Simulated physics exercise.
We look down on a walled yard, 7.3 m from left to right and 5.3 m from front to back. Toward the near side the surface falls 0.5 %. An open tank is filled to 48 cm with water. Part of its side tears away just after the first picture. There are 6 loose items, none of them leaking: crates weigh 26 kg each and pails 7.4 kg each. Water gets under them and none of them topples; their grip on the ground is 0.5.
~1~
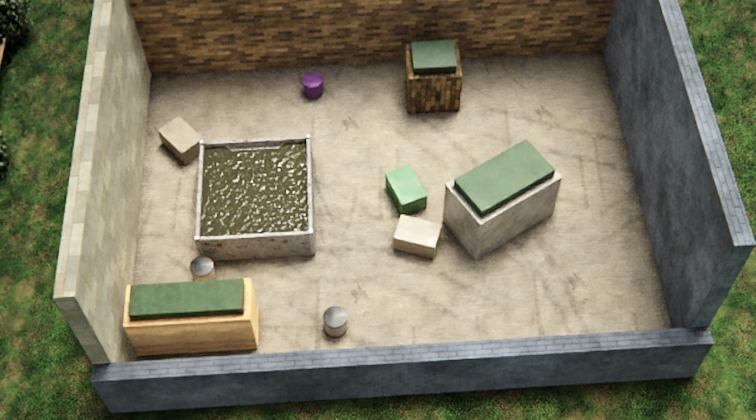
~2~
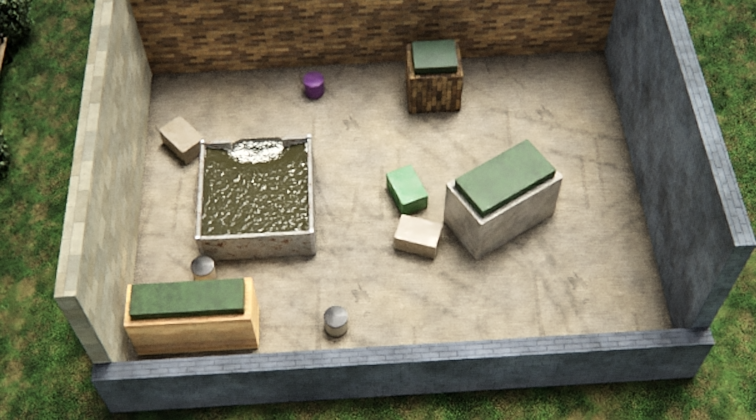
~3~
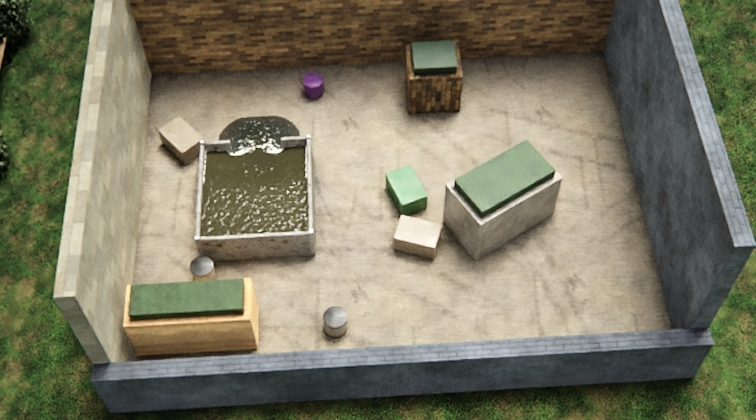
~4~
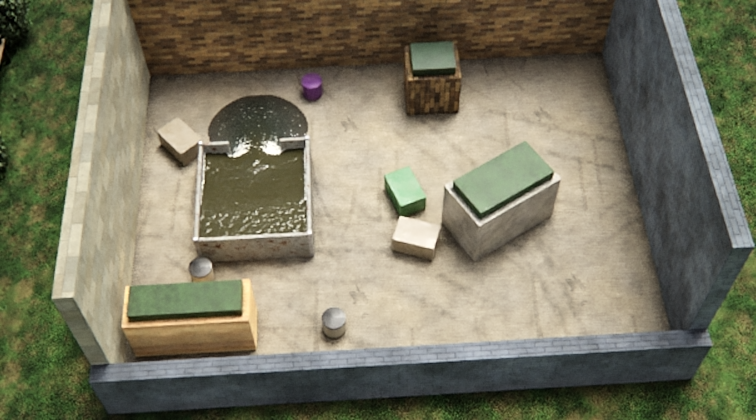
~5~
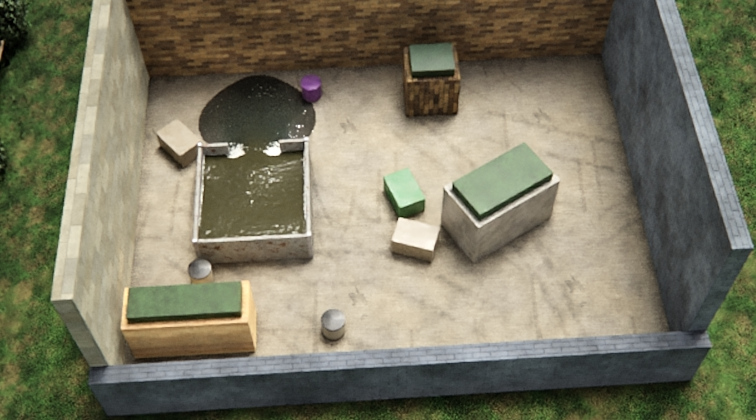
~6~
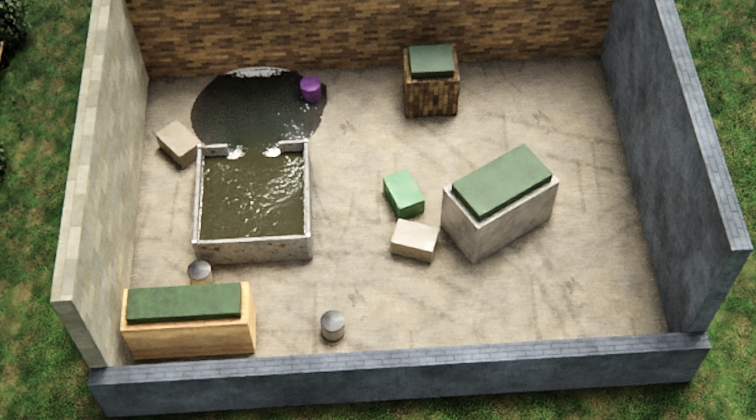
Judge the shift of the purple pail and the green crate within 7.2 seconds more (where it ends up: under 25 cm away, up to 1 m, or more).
Result - purple pail: Large displacement; green crate: Almost no movement.
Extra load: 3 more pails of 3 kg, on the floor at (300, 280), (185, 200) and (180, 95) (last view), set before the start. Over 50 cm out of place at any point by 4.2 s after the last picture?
In turn: Under, past it, over.
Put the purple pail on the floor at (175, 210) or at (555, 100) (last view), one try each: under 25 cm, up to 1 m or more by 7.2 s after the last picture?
From the first spot it does not really budge, and from the second it does not really budge.
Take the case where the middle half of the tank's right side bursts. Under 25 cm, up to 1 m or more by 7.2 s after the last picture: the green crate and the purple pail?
If so, the green crate is washed away, the purple pail remains in place.
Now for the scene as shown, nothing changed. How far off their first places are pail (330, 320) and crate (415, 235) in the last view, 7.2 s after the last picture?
0 cm and 0 cm, respectively.
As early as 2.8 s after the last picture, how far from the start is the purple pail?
Shift: About 120 cm.
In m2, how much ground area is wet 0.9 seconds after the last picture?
About 8.0 m2 is covered.
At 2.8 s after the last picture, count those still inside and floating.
At that time, 0.
Then, 0.9 s after the last picture the purple pail is near (330, 72), 0.4 m from its start, aground; the green crate is near (404, 188), 0.0 m from its start, aground; 0 afloat.
Then, 2.8 s after the last picture the purple pail is near (393, 88), 1.3 m from its start, aground; the green crate is near (404, 188), 0.0 m from its start, aground; 0 afloat.
Then, 4.8 s after the last picture the purple pail is near (392, 124), 1.5 m from its start, aground; the green crate is near (404, 188), 0.0 m from its start, aground; 0 afloat.
Then, 7.2 s after the last picture the purple pail is near (392, 125), 1.5 m from its start, aground; the green crate is near (404, 188), 0.0 m from its start, aground; 0 afloat.
